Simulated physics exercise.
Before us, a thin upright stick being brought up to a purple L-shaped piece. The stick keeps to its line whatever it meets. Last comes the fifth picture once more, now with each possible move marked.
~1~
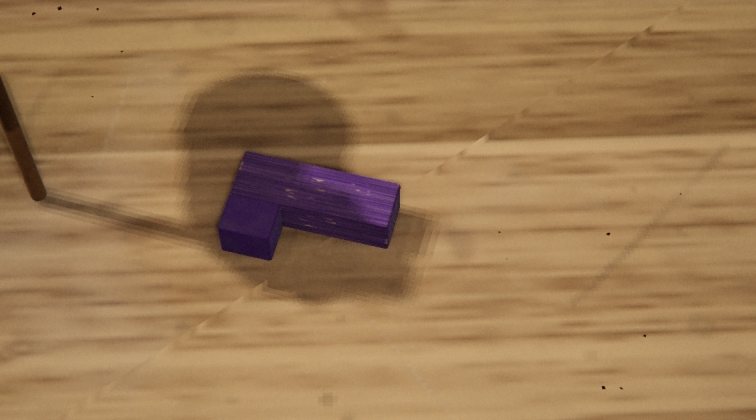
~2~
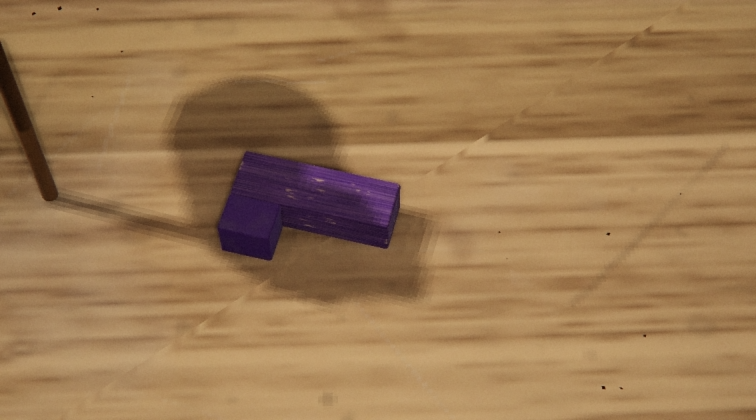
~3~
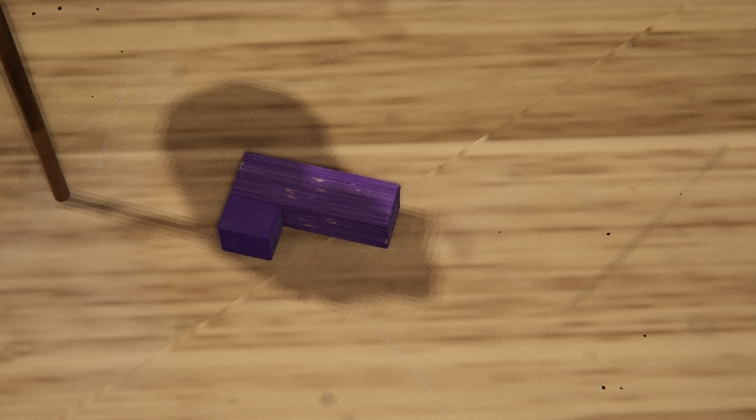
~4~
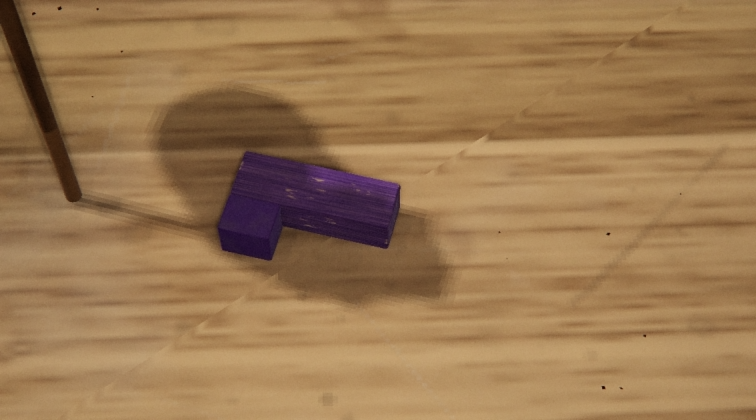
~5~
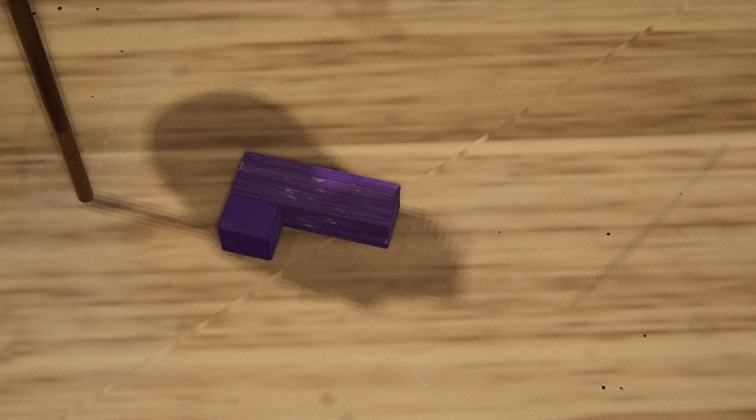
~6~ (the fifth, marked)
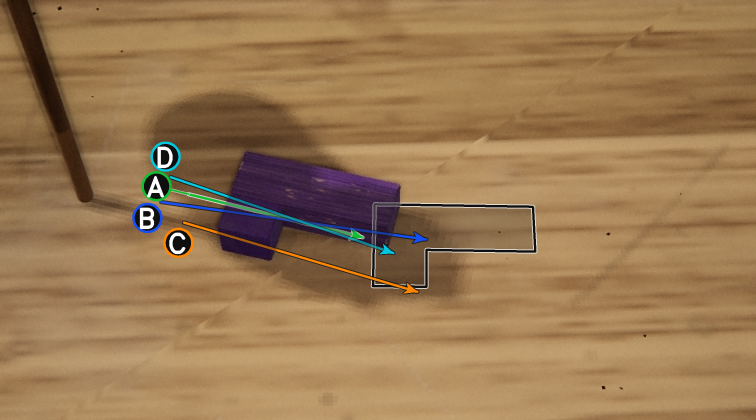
A thin brown stick moving slightly rightward at the left, toward a still purple L-shaped piece on a wood-grained surface as shadows shift.
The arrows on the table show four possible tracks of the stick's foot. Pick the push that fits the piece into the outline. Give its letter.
The stick should follow A.
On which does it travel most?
Stroke B.
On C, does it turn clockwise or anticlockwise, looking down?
On that stroke, anticlockwise.
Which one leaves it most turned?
C.
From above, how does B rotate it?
Anticlockwise.
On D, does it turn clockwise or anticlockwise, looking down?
On that stroke, anticlockwise.
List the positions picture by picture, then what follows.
In the first picture, purple L-shaped piece (315, 187).
In the second picture, purple L-shaped piece (315, 187).
In the third picture, purple L-shaped piece (315, 187).
In the fourth picture, purple L-shaped piece (315, 187).
In the fifth picture, purple L-shaped piece (315, 187).
On the marked copy, A from (189, 194) to (363, 237); B from (161, 202) to (426, 240); C from (184, 223) to (418, 292); D from (171, 177) to (394, 253).
Taking A. A third of the way, foot of the stick (252, 212), piece (338, 192).
Two thirds of the way, foot of the stick (314, 227), piece (404, 201).
When it is over, foot of the stick (363, 239), piece (454, 206); it fills the outline.
As for the rest, B leaves the piece out of the outline, at (512, 185); C leaves the piece out of the outline, at (403, 172); D leaves the piece out of the outline, at (485, 226).
